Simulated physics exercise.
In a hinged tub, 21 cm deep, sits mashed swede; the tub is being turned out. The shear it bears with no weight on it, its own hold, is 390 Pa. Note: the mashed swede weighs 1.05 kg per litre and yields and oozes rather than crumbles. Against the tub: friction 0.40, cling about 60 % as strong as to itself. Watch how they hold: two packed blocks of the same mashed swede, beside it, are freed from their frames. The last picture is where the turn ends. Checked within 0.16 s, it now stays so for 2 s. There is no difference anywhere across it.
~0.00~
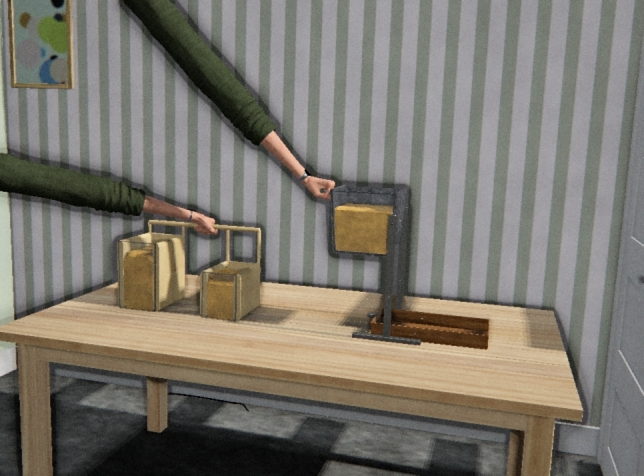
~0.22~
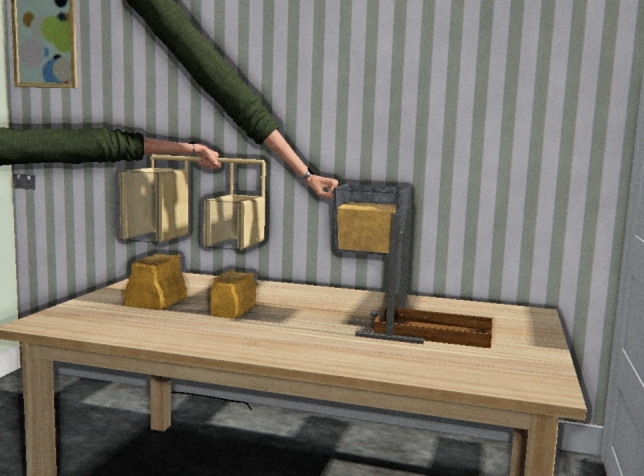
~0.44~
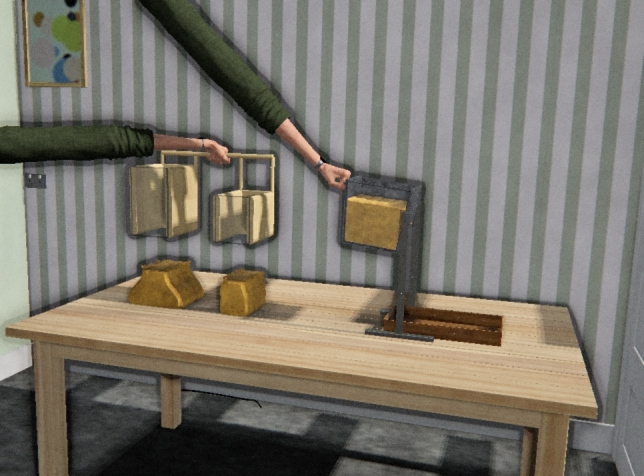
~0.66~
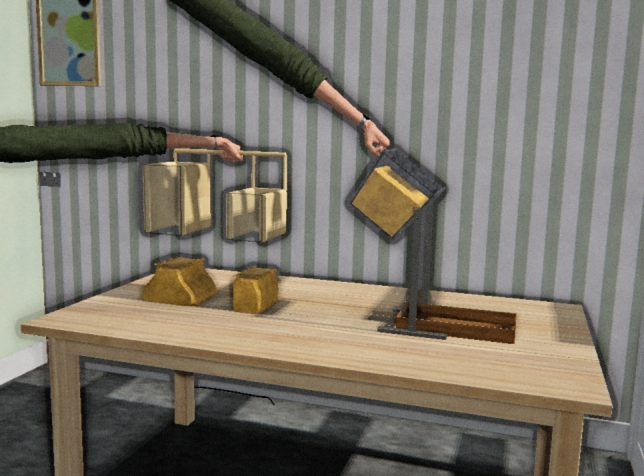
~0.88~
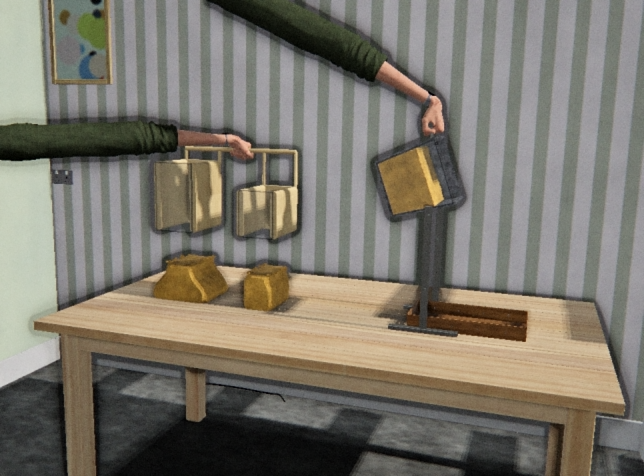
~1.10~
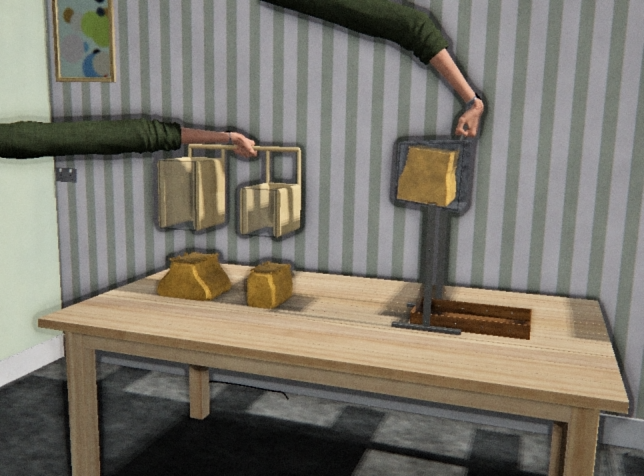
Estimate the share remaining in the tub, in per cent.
Roughly 57 per cent remains in the tub.
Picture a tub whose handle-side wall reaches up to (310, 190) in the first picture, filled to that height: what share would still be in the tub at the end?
The tub would end up holding some 40 % of it.
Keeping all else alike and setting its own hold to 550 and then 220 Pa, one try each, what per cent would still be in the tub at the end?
First 100 %, second 40 %.
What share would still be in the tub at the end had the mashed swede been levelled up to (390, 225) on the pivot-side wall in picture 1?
Then about 100 %.
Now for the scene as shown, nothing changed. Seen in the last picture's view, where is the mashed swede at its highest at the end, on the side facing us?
I'd point to somewhere around (421, 178).
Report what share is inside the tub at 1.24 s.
Tub contents: Around 100 %.
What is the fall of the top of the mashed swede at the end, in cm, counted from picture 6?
The top ends up some 10 cm below its level in the last picture.
After 1.24 s, the tub is at 92 degrees and holds 98 %.
After 1.41 s, the tub is at 92 degrees and holds 74 %.
After 1.58 s, the tub is at 92 degrees and holds 59 %.
After 1.75 s, the tub is at 92 degrees and holds 57 %.
After 3.10 s, the tub is at 92 degrees and holds 57 %.
